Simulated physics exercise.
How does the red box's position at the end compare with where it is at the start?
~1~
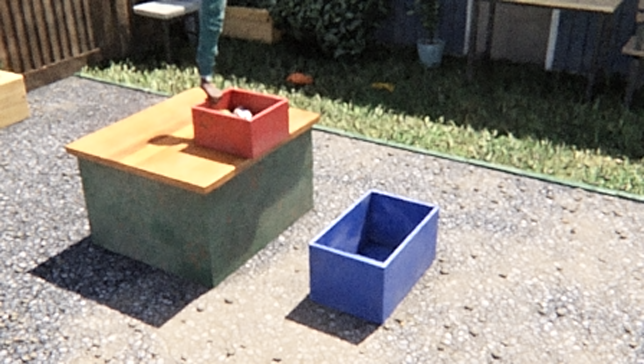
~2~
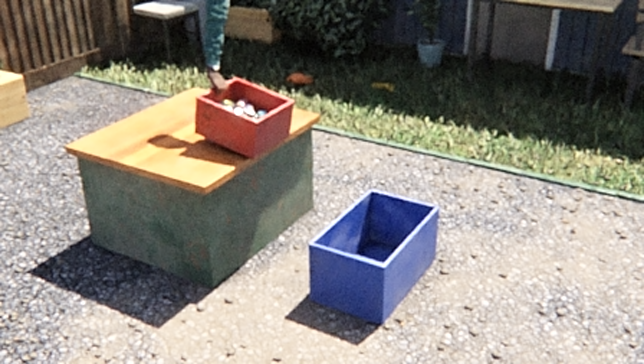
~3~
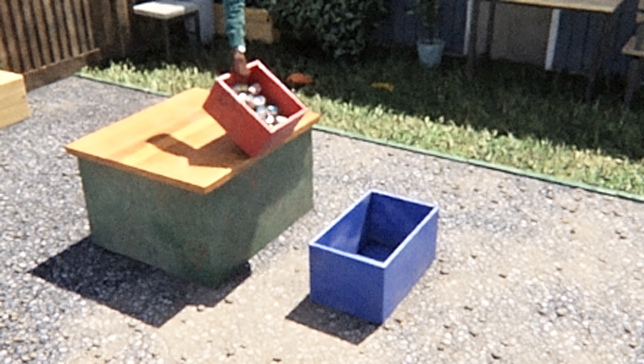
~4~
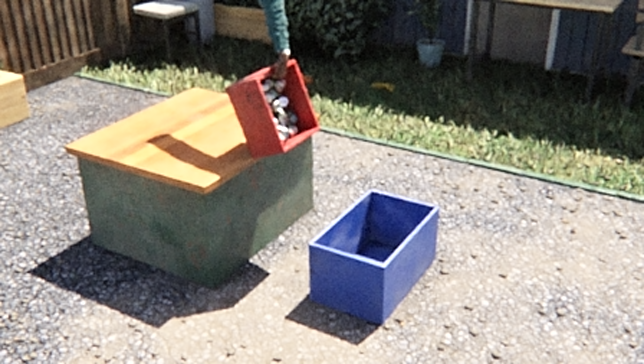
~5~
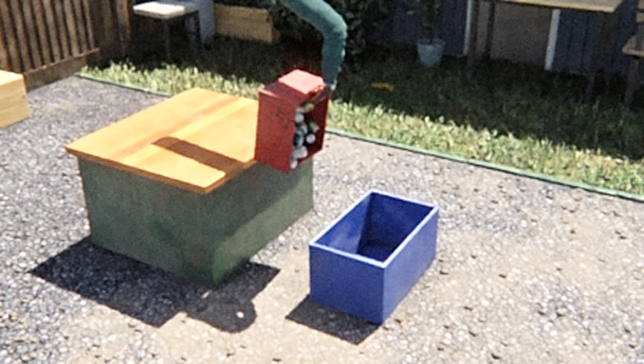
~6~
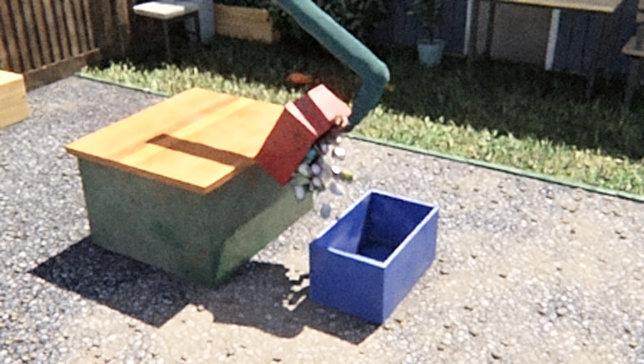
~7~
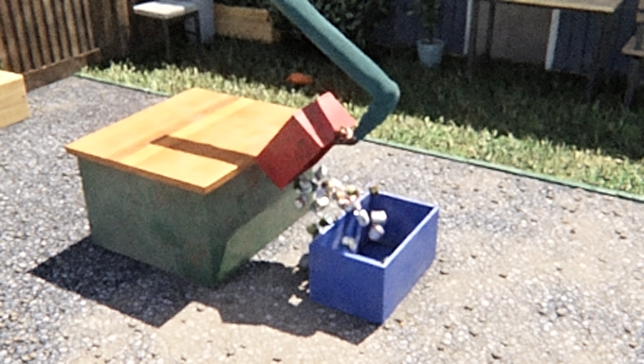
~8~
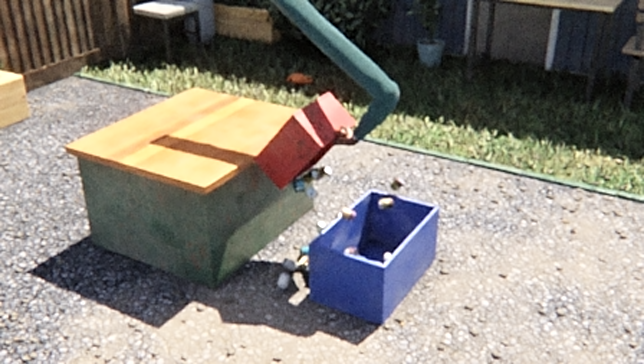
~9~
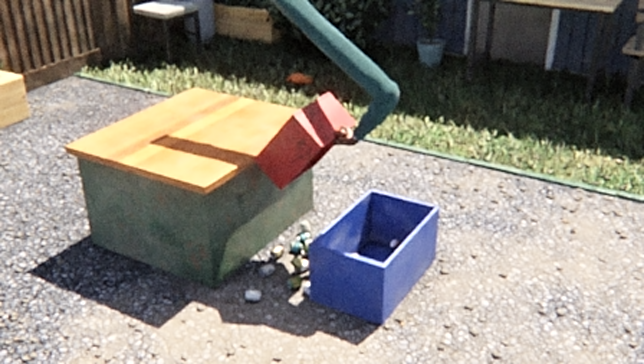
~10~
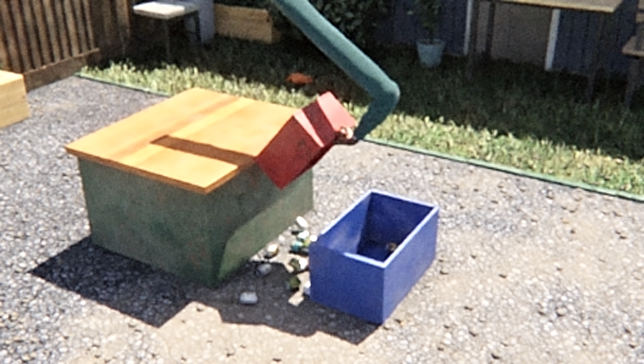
At the start the red box sits level on top of the bench, near its back right part. By the end it is farther right and a little lower in view, held tipped mouth-down off the bench's right edge.
